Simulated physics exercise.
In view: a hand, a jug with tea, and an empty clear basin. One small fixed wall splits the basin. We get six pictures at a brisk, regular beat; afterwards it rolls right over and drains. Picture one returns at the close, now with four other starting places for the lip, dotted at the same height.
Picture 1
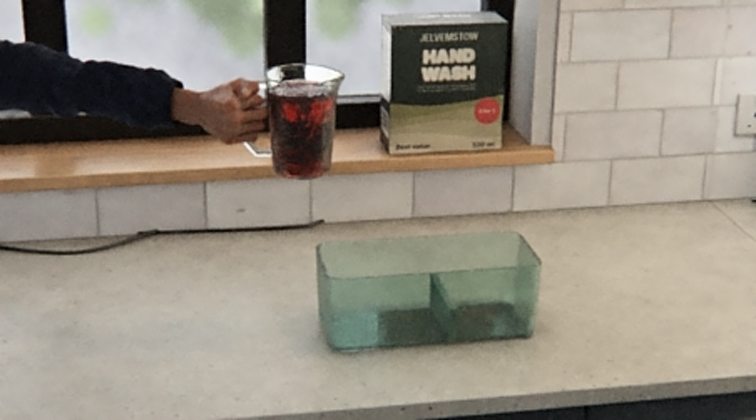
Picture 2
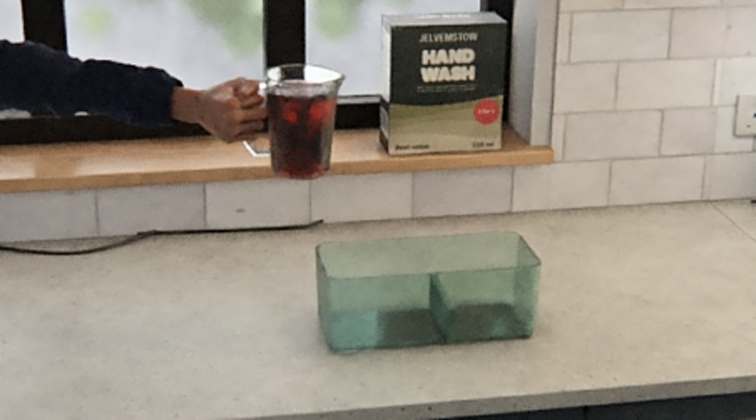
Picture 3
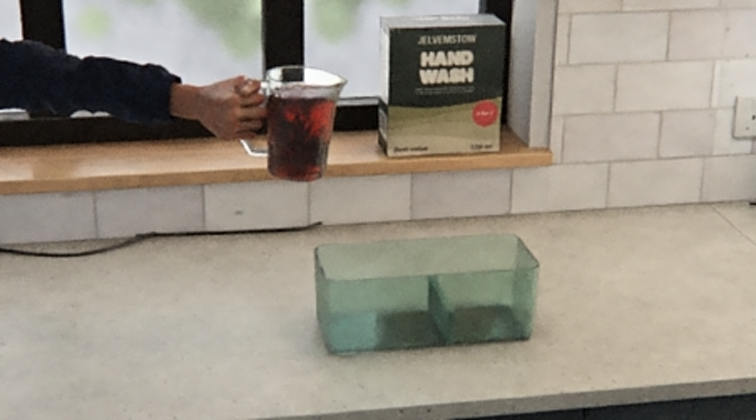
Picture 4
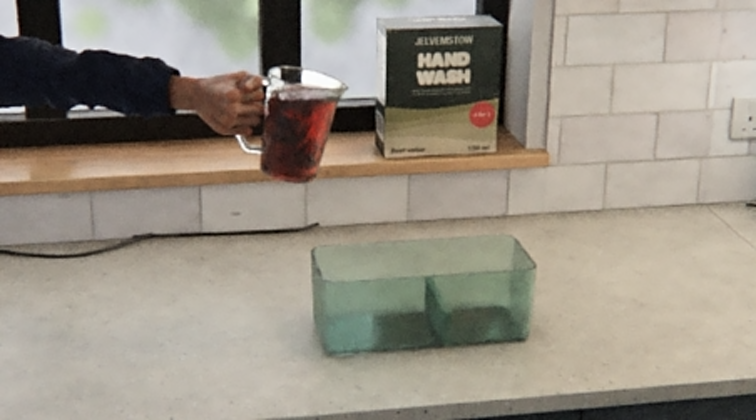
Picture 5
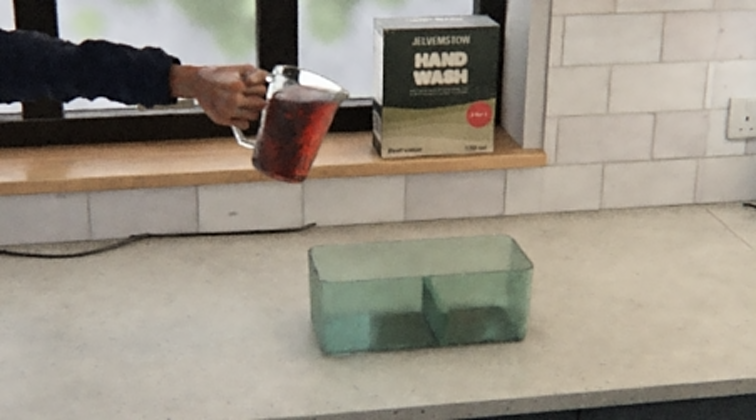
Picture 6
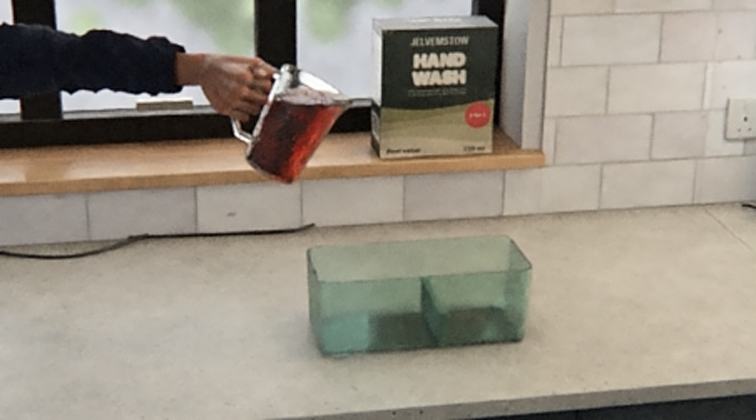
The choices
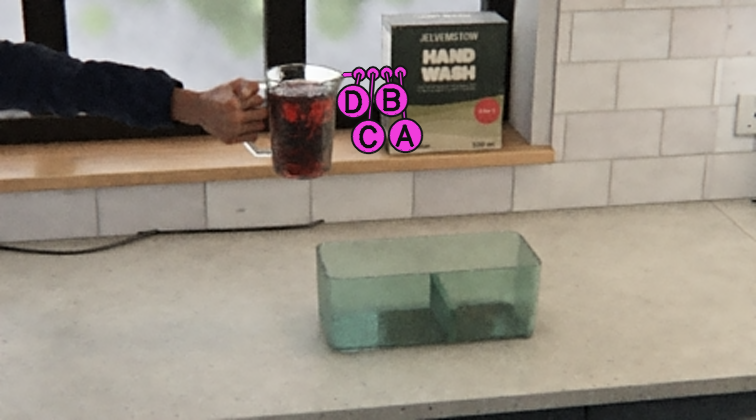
The clip opens on a hand holding a glass jug of dark red tea upright above a counter, left of a hand wash box, with an empty green-tinted clear basin below. The hand then gradually tilts the jug to the right, its lip lowering slightly, while the tea stays inside.
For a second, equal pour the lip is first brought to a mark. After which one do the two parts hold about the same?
C.
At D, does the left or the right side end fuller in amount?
The left side.
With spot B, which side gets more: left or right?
More ends on the right.
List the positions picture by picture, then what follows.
Upright, lip at (344, 74); basin from (329, 350) to (534, 334); top of the wall at (443, 291); nothing has left yet, in the first picture.
Upright, lip at (344, 76); nothing has left yet, in the second picture.
Tipped about 5°, lip at (346, 80); nothing has left yet, in the third picture.
Tipped about 11°, lip at (347, 86); nothing has left yet, in the fourth picture.
Tipped about 19°, lip at (349, 93); nothing has left yet, in the fifth picture.
Tipped about 28°, lip at (352, 103); nothing has left yet, in the sixth picture.
On the marked copy, A at (400, 72); B at (386, 73); C at (372, 73); D at (359, 74).
With A, about 4 % ends left of the wall and 95 % right of it.
With B, about 16 % ends left of the wall and 83 % right of it.
With C, about 48 % ends left of the wall and 50 % right of it.
With D, about 82 % ends left of the wall and 11 % right of it; 7 % is lost outside.
